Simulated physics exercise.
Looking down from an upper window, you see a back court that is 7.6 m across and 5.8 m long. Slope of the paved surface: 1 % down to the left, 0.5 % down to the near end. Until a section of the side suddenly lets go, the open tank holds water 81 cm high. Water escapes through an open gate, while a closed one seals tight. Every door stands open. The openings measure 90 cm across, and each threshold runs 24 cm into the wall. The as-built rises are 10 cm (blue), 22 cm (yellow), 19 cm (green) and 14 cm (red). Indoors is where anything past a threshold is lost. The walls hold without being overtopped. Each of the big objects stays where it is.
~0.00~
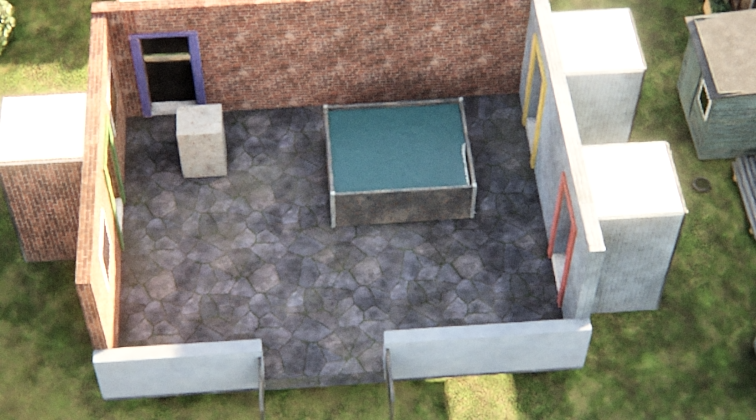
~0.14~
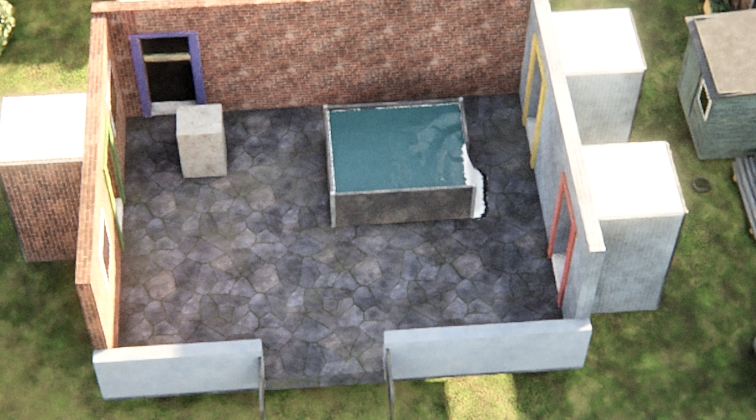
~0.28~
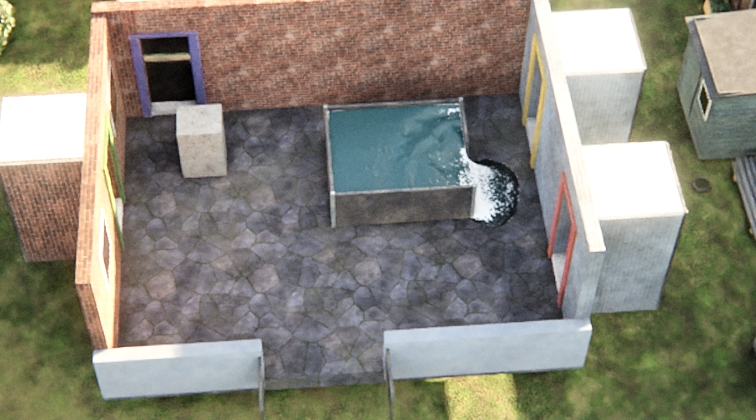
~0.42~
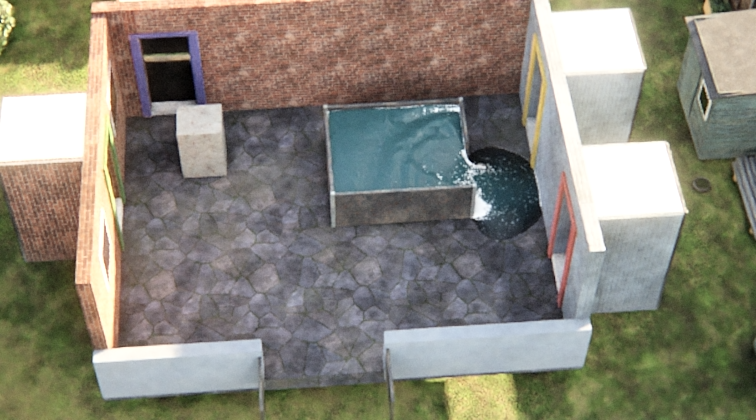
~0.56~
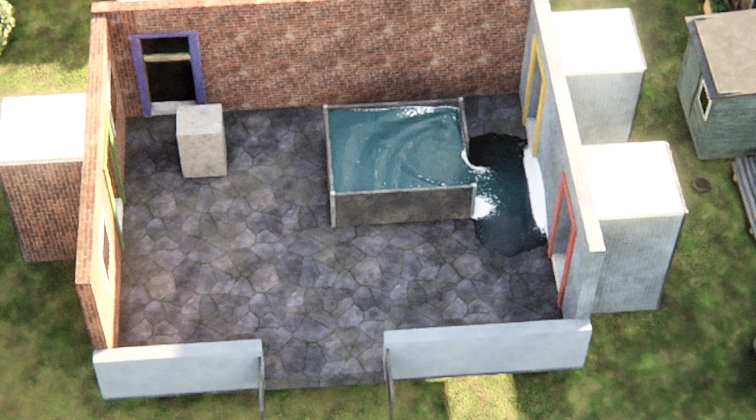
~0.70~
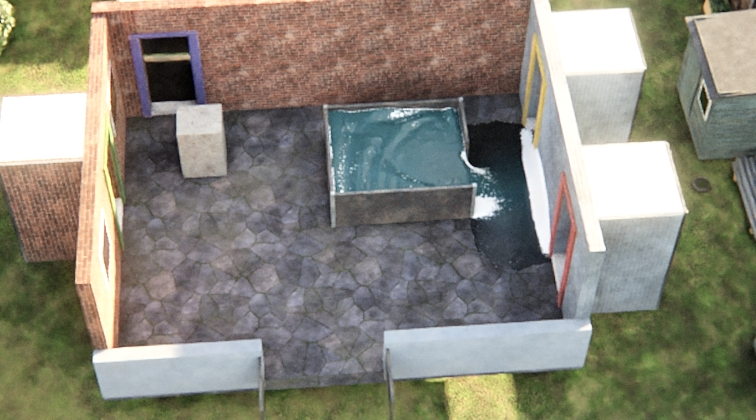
Water pours from the right side of an open tank and spreads across the dark paving.
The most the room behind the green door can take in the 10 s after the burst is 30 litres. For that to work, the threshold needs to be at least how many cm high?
At least about 11.5 cm high.
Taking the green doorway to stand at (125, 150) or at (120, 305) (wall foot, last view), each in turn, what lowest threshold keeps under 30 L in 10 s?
Roughly 16 cm, then roughly 11.0 cm.
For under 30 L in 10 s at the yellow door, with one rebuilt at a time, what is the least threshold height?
Yellow door, minimum about 19 cm.
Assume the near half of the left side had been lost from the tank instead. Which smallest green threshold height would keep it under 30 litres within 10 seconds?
Then it needs around 26 cm.
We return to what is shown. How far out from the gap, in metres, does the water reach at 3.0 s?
Near 4.8 m, more or less.
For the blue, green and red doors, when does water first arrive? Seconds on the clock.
The blue door at 3.8 seconds, the green door at 5.5 seconds, the red door at 0.8 seconds.
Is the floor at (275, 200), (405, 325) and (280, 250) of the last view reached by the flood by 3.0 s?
In order: Untouched, soaked, untouched.
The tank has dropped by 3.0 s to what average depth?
43 cm, roughly.
After 1.4 s water covers 15 % of the floor, deepest (57 cm) near (538, 195); it has not reached the green door.
After 3.0 s water covers 40 % of the floor, deepest (37 cm) near (546, 347); it has not reached the green door.
After 10.0 s water covers 95 % of the floor, deepest (18 cm) near (117, 377); 14 cm at the green door, 0 litres in over its 19 cm threshold.
At the green door as built, the water arrived by 5.5 s and peaked near 18 cm at 7.0 s.
Run again over the same 10 s with other heights there, 54 litres in over 9.5 cm, 22 litres over 12.5 cm. The limit of 30 litres is kept from about 11.5 cm up.
